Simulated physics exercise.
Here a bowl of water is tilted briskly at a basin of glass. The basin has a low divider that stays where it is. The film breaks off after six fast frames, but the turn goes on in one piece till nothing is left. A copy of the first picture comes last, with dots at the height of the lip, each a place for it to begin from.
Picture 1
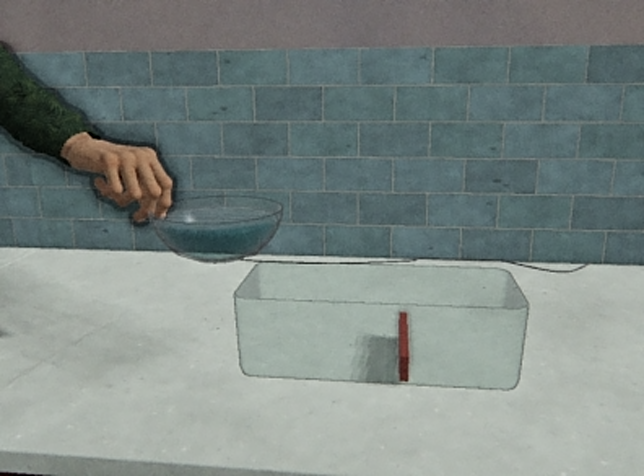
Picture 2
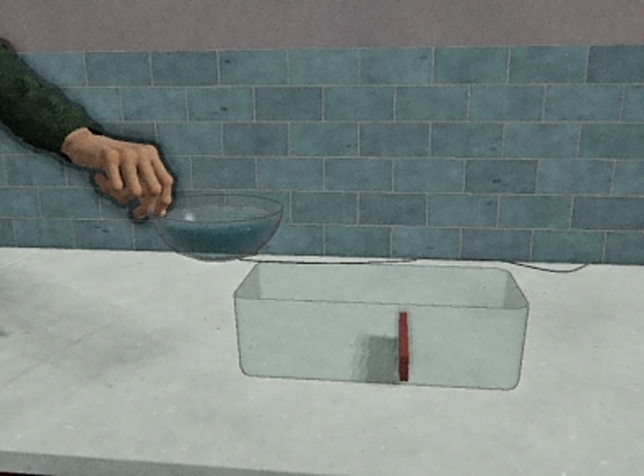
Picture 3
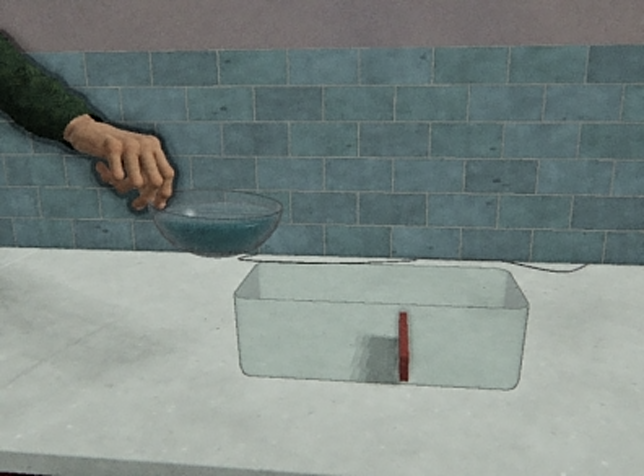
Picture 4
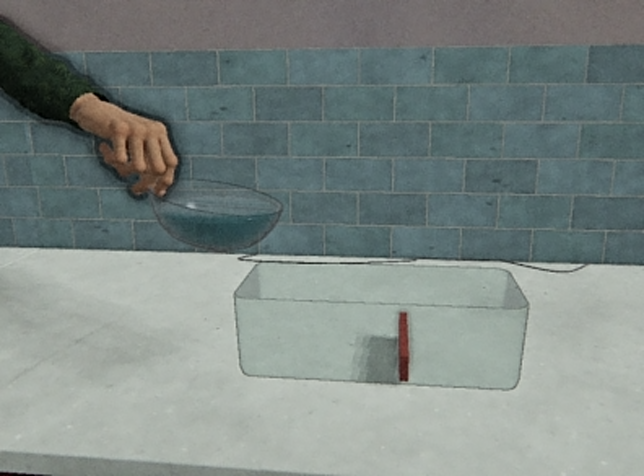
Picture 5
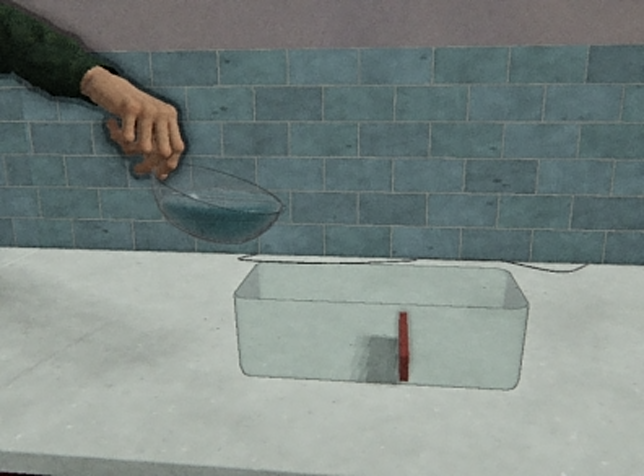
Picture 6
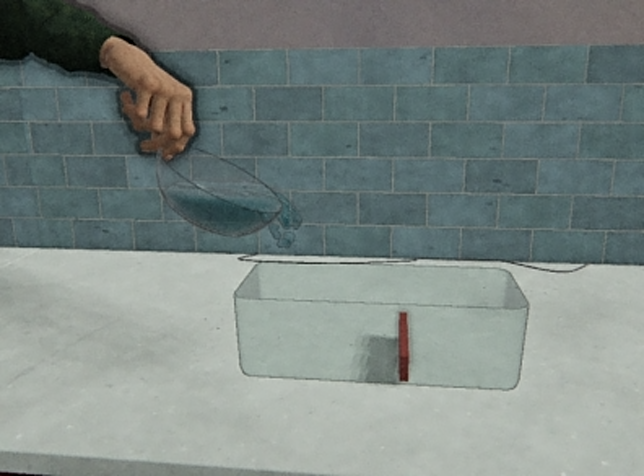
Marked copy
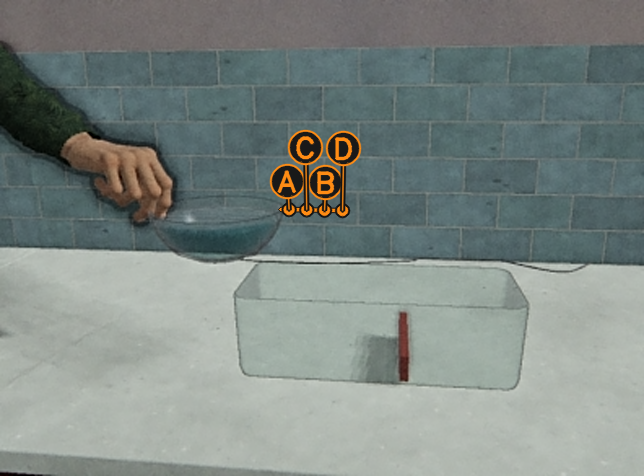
A hand tilts a glass bowl to the right until water starts spilling over its lip.
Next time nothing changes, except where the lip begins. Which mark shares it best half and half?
Choose B.
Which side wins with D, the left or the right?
The right side.
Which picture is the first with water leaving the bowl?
Picture 5.
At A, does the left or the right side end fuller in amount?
The left side.
On the marked copy, A at (289, 209); B at (324, 210); C at (306, 209); D at (342, 210).
Choosing A, about 87 % ends left of the wall and 12 % right of it.
Choosing B, about 48 % ends left of the wall and 51 % right of it.
Choosing C, about 82 % ends left of the wall and 17 % right of it.
Choosing D, about 25 % ends left of the wall and 75 % right of it.
